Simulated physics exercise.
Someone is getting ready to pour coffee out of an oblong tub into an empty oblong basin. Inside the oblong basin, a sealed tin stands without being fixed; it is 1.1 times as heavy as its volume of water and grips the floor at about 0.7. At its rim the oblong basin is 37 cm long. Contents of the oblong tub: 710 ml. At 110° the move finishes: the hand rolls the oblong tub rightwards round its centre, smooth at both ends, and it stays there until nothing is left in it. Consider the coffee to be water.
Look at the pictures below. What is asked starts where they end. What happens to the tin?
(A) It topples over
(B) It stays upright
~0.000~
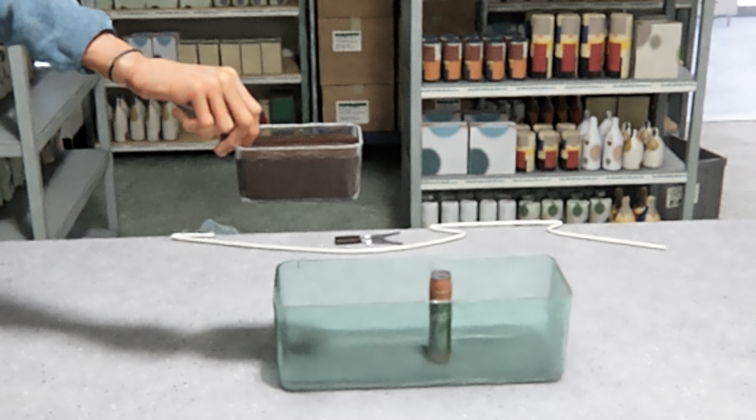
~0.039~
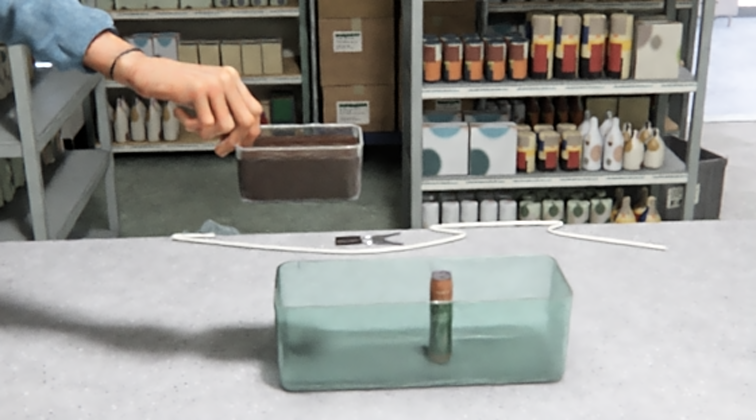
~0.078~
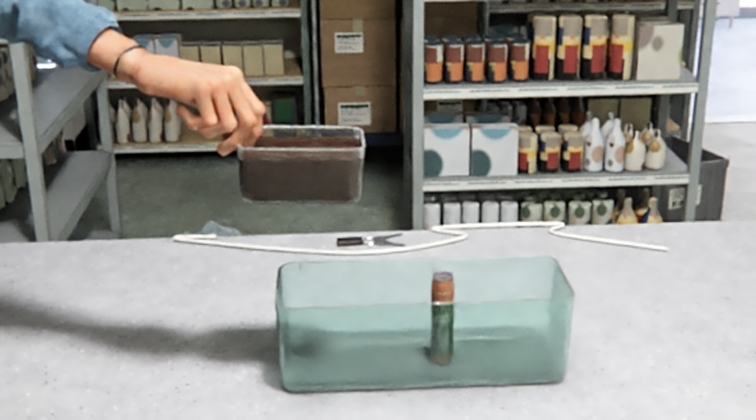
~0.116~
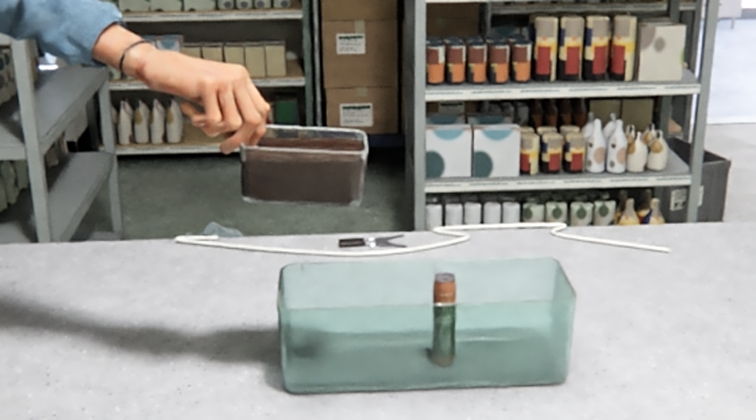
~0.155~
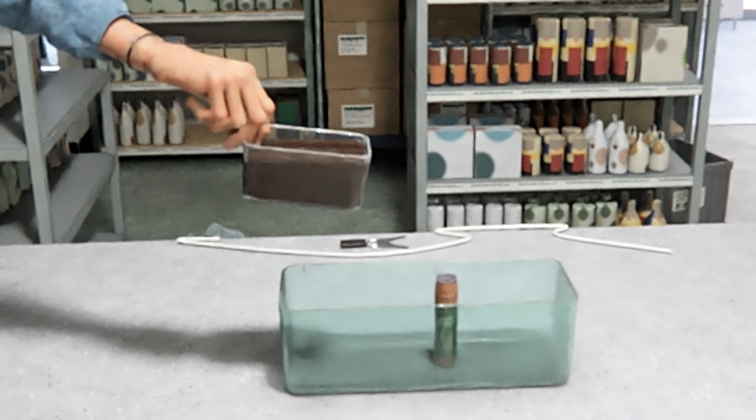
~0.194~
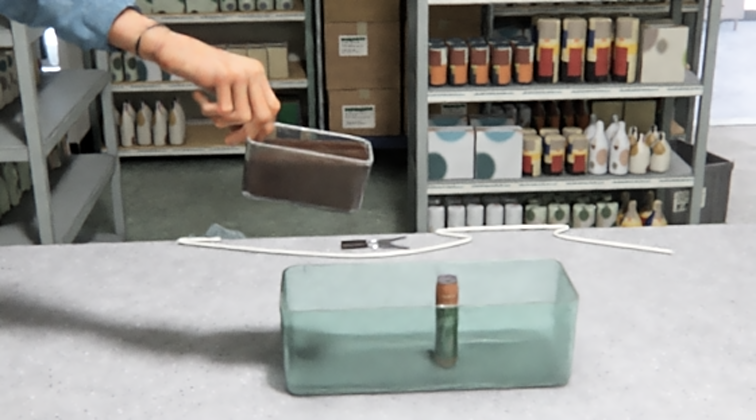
B, it stays upright.
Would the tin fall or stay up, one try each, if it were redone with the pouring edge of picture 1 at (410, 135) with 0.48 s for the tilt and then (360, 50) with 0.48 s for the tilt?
The tin stays vertical the first time and overturns the second time.
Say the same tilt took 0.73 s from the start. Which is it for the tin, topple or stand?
The tin remains upright.
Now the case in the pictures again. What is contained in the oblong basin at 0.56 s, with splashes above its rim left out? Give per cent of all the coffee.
The basin holds roughly 14 in a hundred parts at that moment.
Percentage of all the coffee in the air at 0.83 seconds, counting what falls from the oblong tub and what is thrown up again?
Some 6 % is up in the air.
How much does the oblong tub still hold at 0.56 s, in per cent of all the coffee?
Around 38 percent.
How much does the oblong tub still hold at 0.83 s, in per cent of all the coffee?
5 per cent or so.
After 0.56 s the tilt is 74° and 39 per cent is still to pour; the tin stands where it began.
After 0.83 s the tilt is 108° and 5 per cent is still to pour; the tin stands where it began.
After 1.11 s the tilt is 110° and 0 per cent is still to pour; the tin stands where it began.
After 1.41 s the tilt is 110° and 0 per cent is still to pour; the tin stands where it began.
In the end the tin stands where it began.
